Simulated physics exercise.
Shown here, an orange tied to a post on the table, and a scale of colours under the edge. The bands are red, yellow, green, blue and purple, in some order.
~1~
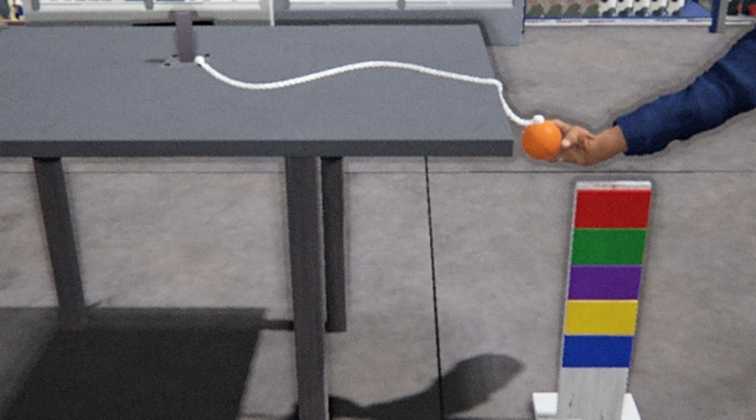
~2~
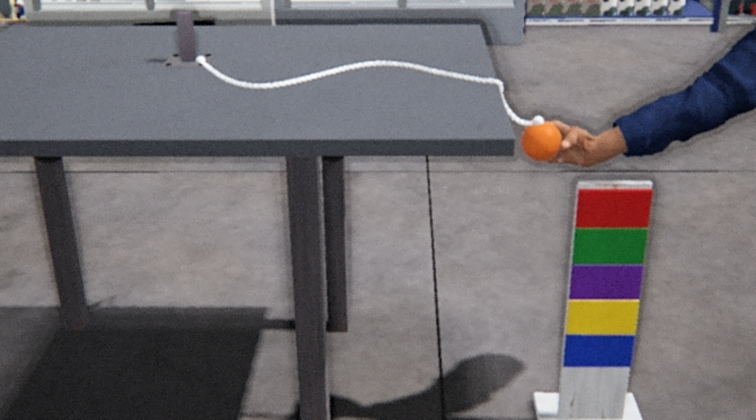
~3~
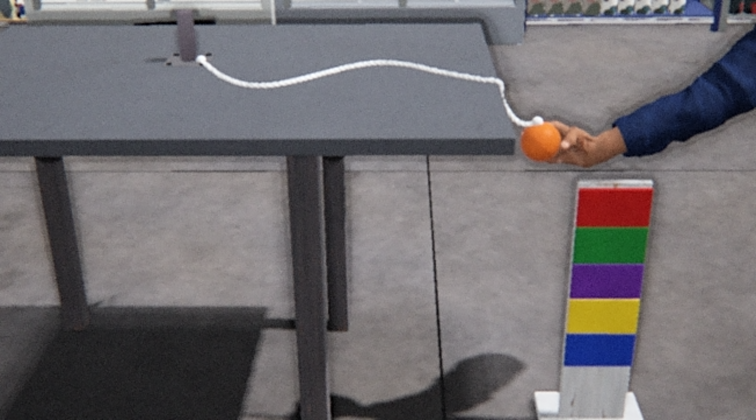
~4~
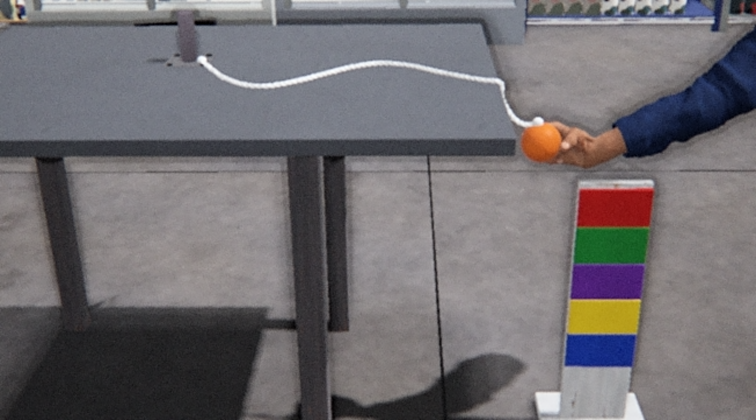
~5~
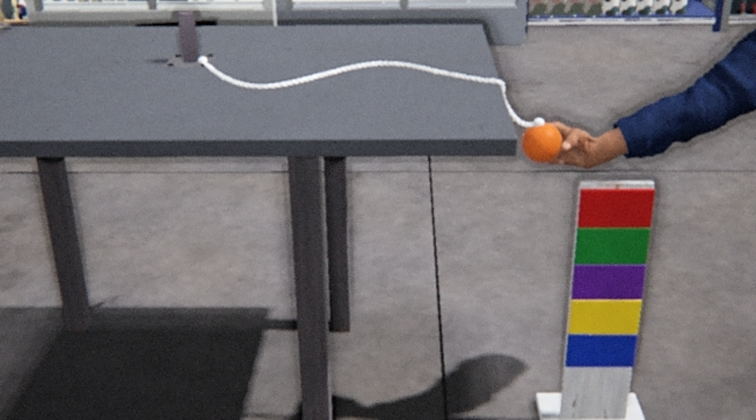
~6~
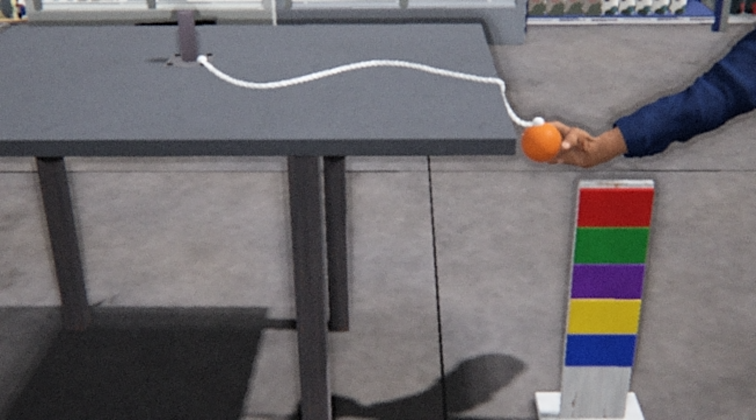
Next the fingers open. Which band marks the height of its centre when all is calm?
Its centre hangs level with the green band.
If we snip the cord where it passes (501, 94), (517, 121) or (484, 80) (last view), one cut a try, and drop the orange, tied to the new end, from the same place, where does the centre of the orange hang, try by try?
The places are (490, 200), (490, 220) and (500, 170).
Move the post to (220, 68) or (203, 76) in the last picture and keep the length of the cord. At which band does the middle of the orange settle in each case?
Taking them in turn: Purple; purple.
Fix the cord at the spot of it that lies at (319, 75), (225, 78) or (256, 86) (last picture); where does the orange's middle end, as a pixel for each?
The places are (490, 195), (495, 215) and (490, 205).
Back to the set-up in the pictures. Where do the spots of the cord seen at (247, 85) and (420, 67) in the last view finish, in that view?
Near (301, 67) and (493, 81).
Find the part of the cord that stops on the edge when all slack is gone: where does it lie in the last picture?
Near (425, 69).
Soon after, orange near (533, 234); level with green.
Then, orange near (468, 231); level with green.
Further on, orange near (508, 244); level with green.
At rest, orange near (497, 244); level with green. Its middle rests at the green band.
